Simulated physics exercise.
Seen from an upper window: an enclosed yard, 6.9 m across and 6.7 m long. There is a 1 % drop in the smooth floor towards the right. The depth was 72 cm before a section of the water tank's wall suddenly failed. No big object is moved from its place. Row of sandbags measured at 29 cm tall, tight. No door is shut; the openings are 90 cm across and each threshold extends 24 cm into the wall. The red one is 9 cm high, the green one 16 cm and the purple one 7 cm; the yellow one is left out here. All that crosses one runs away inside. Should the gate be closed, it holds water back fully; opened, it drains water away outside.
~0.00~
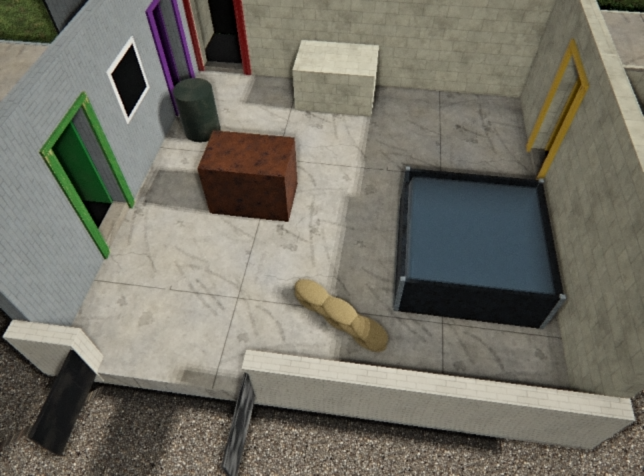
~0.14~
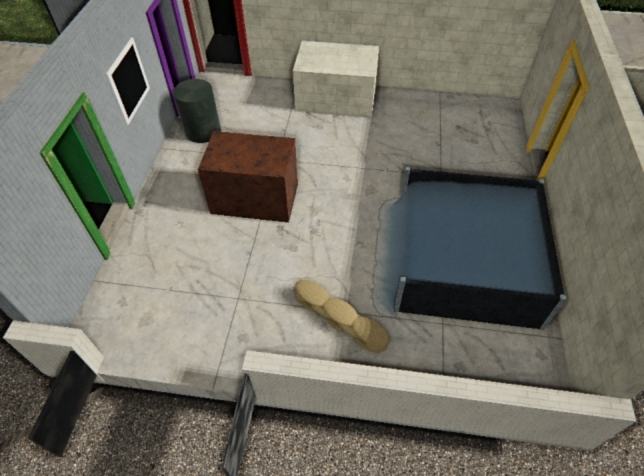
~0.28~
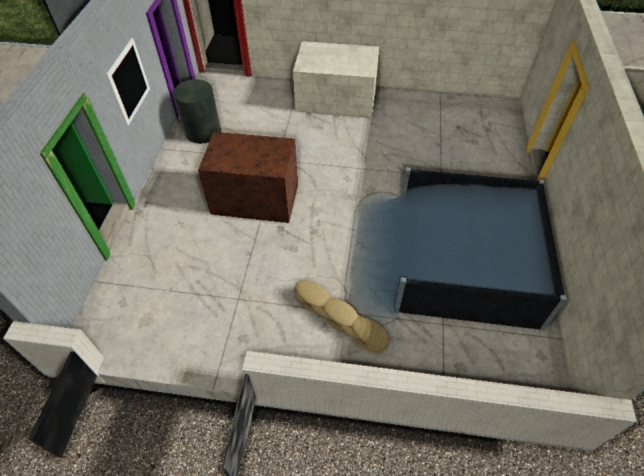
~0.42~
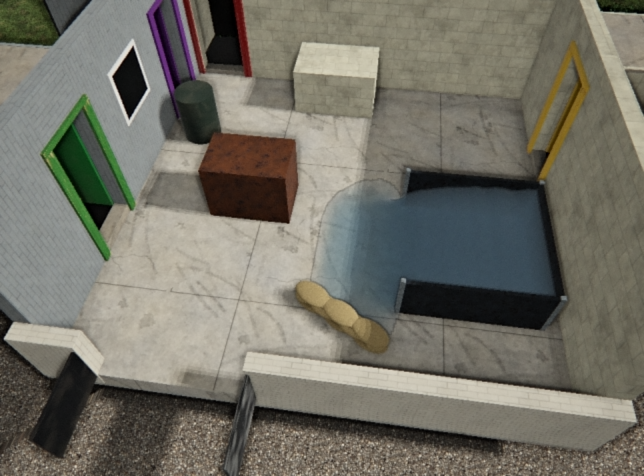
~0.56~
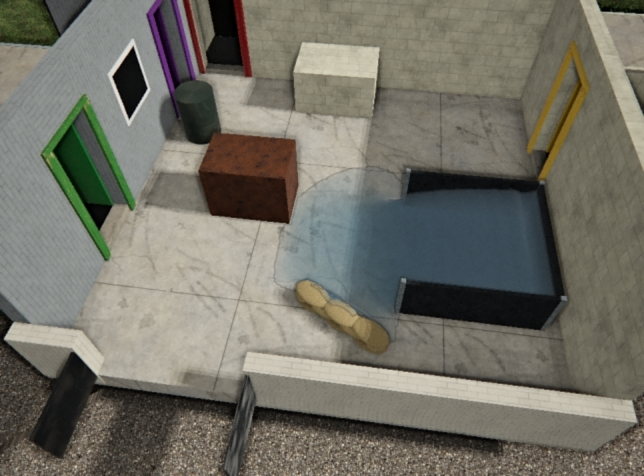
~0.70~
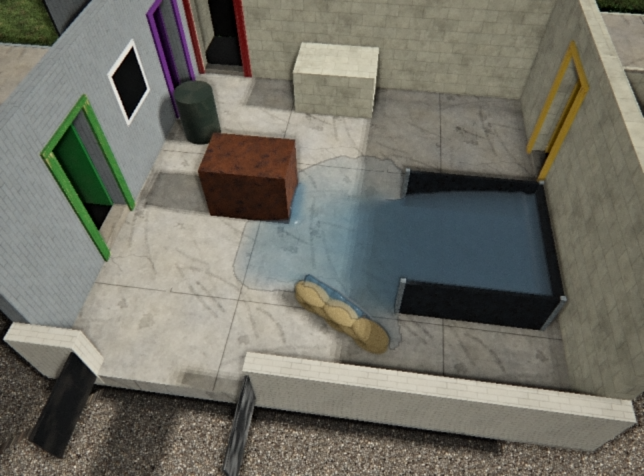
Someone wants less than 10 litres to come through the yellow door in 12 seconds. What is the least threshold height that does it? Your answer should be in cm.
It needs to be around 7.5 cm high.
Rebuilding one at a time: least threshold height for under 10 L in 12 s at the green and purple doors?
About 31 cm at green and 11.0 cm at purple.
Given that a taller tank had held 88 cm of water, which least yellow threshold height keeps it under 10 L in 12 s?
Roughly 8.5 centimetres would do it.
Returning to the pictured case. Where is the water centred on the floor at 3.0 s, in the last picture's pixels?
(305, 227), roughly.
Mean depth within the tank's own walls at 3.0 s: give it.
Around 16 cm deep on average.
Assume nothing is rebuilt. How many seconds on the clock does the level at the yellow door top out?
Some 11.0 s, more or less.
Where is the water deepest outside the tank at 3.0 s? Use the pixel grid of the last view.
Around (61, 352).
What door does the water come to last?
I'd say the yellow one.
After 1.4 s water covers 30 % of the floor, deepest (41 cm) near (301, 216); it has not reached the yellow door.
After 3.0 s water covers 60 % of the floor, deepest (36 cm) near (61, 352); it has not reached the yellow door.
After 12.0 s water covers 95 % of the floor, deepest (13 cm) near (552, 299); 9 cm at the yellow door, 0 litres in over its 11 cm threshold.
At the yellow door as built, the water arrived by 5.0 s and peaked near 12 cm at 10.8 s.
Run again over the same 12 s with other heights there, 20 litres in over 6 cm, 2 litres over 9.5 cm. The limit of 10 litres is kept from about 7.5 cm up.
